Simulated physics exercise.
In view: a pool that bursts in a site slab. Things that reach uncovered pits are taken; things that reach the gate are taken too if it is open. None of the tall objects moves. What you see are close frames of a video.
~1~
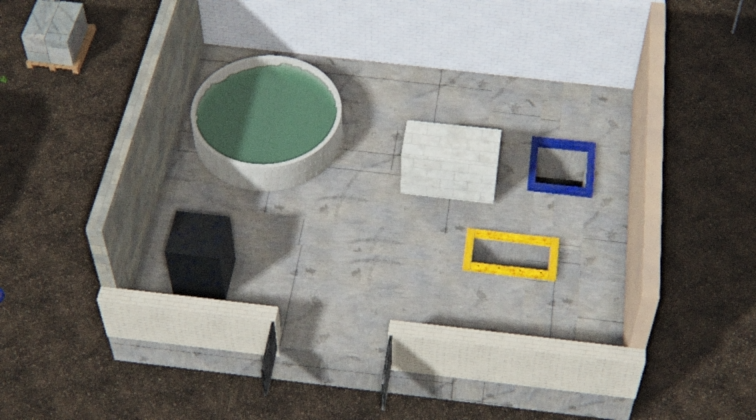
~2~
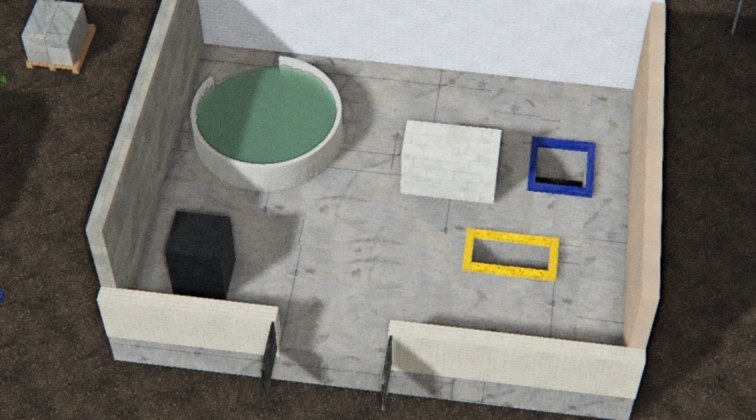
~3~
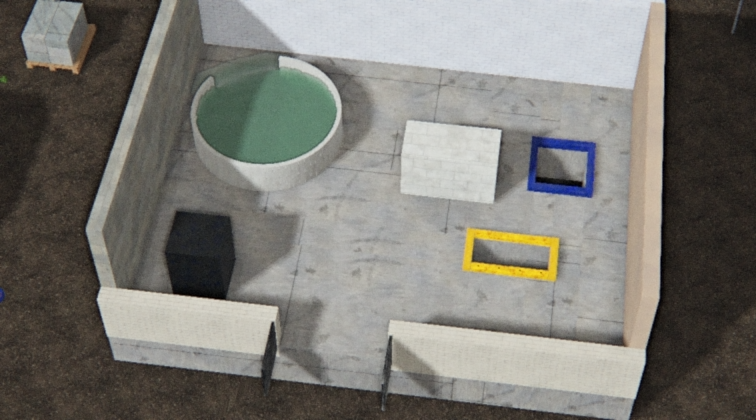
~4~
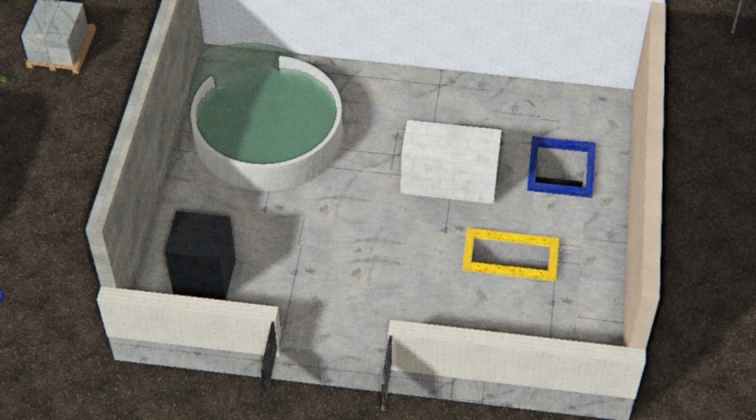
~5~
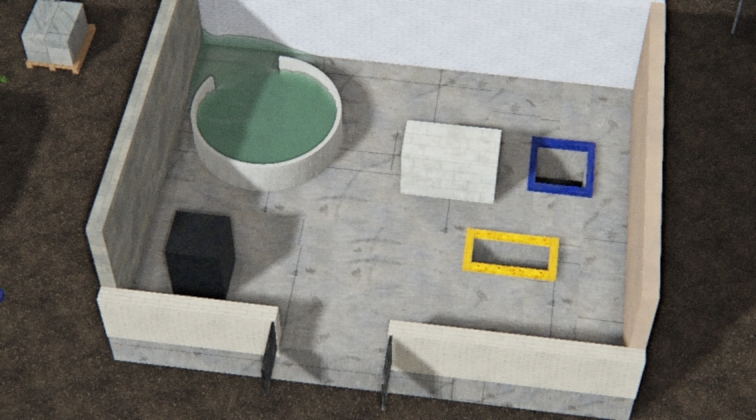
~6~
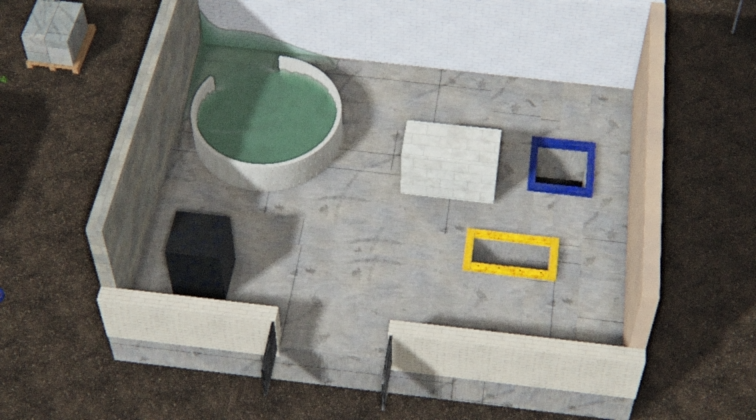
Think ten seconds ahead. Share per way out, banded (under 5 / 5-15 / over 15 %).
As I see it, the gate will drain shy of five per cent, the yellow pit will drain shy of five per cent, the blue pit will drain shy of five per cent.
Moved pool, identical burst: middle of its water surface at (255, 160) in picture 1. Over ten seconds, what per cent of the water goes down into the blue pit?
The blue pit gets 6 per cent.
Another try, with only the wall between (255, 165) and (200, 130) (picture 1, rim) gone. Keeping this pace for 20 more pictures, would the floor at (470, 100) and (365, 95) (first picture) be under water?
The first would be still unwetted and the second still unwetted.
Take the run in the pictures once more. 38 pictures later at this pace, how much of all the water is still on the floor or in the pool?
Roughly 98 out of every hundred parts.
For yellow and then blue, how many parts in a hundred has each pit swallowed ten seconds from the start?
I'd say near 0 %, and near 2 %.
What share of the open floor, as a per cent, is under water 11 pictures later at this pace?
It comes to roughly 15 in a hundred.
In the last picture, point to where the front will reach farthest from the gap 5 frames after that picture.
My guess would be about (391, 70).
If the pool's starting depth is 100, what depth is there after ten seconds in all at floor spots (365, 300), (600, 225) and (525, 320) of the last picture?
The three come to some 4, 10 and 8 per cent respectively.
A moment on, water covers 10 % of the floor; the gate 0 %, the yellow pit 0 %, the blue pit 0 %.
Next, water covers 15 % of the floor; the gate 0 %, the yellow pit 0 %, the blue pit 0 %.
Then, water covers 40 % of the floor; the gate 0 %, the yellow pit 0 %, the blue pit 0 %.
Later, water covers 70 % of the floor; the gate 0 %, the yellow pit 0 %, the blue pit 2 %.
In the end, water covers 90 % of the floor; the gate 1 %, the yellow pit 0 %, the blue pit 2 %.
